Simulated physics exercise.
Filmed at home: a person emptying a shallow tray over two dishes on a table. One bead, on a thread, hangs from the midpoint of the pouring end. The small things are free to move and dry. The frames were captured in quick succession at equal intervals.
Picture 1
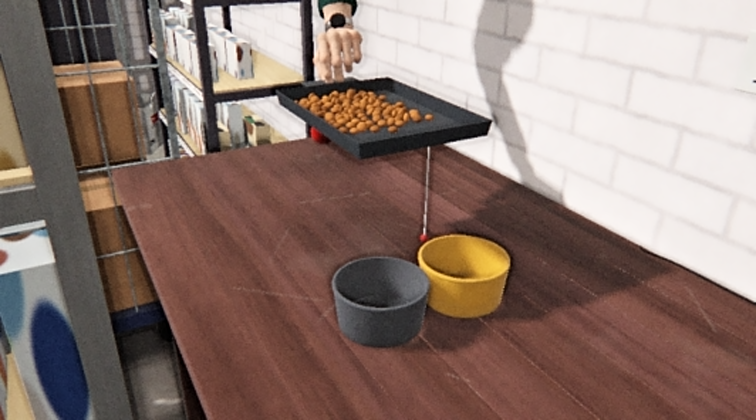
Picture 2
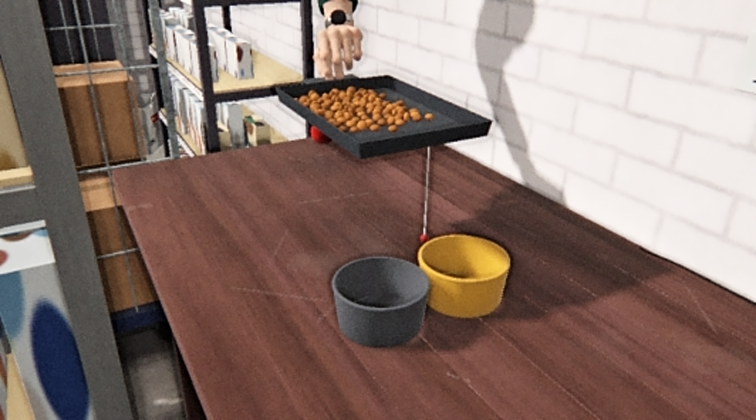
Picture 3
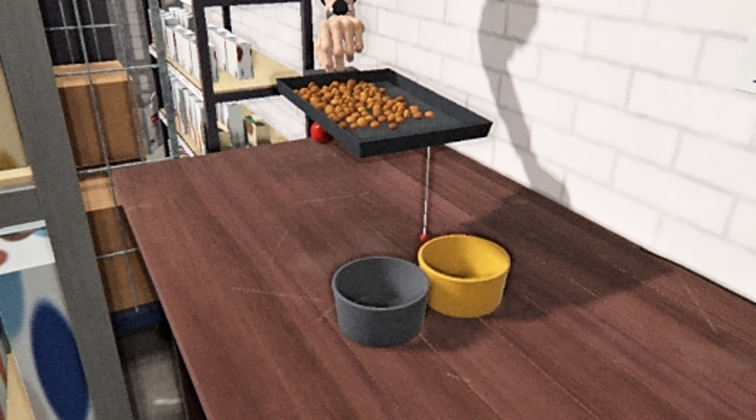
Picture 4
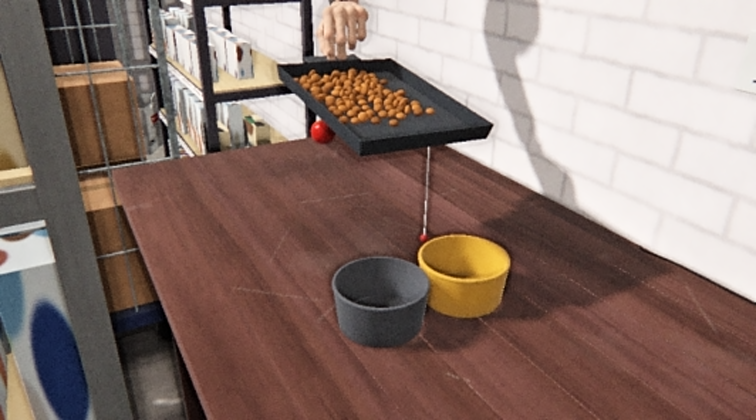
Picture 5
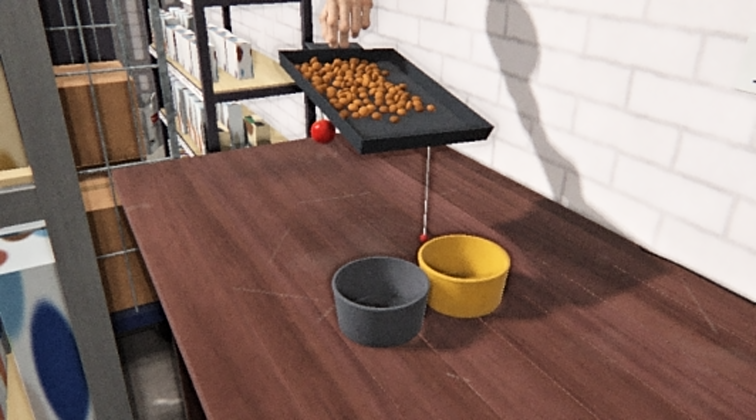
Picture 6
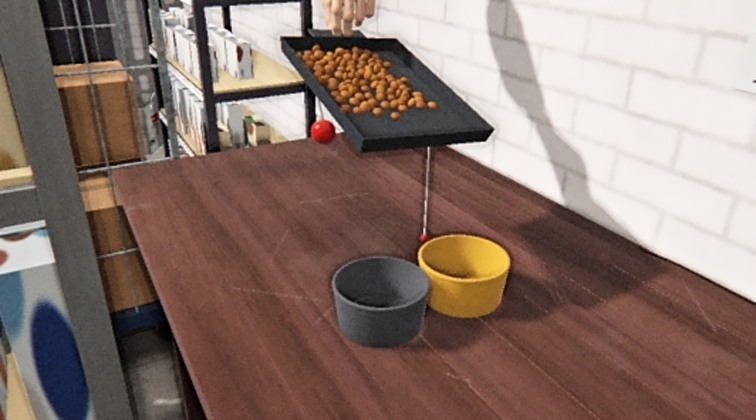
At first, a hand holds the far end of a dark, shallow tray of brown kibble nearly level above a gray dish and a yellow dish on a wooden table. Then the hand raises that end steadily, slanting the tray toward its near edge, while the kibble stays bunched toward the raised end.
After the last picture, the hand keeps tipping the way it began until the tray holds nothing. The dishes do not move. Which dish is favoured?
The larger share will most likely go to the dish on the right.
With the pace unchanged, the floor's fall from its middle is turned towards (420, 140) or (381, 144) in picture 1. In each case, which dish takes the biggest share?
Results - the dish on the right side first, the dish on the left side second.
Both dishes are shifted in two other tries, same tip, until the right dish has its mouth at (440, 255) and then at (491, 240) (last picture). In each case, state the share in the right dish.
Around 40 and around 70 per cent, in that order.
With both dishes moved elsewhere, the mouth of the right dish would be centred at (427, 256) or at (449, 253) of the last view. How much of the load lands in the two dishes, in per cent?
First case: Some 30 %; second case: Some 50 %.
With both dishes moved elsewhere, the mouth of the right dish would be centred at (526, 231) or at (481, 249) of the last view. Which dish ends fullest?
First try: The leftmost dish; second try: The rightmost dish.
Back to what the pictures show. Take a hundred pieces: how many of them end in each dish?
The left dish holds 0 % and the right dish holds 60 %.
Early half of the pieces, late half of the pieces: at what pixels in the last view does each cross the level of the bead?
About (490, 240), and after that about (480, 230).
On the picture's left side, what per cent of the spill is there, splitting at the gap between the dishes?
My estimate is some 0 per cent.
Soon after the last picture, tray tipped steeply; nearly all on the tray; a stray few in the air.
A little later, tray tipped past a quarter turn; about a third on the tray; about a quarter in the right dish; about a quarter outside both; a small part in the air.
Later still, tray tipped past a quarter turn; a stray few in the left dish; about two thirds in the right dish; about a third outside both.
At rest, tray tipped past a quarter turn; a stray few in the left dish; about two thirds in the right dish; about a third outside both.
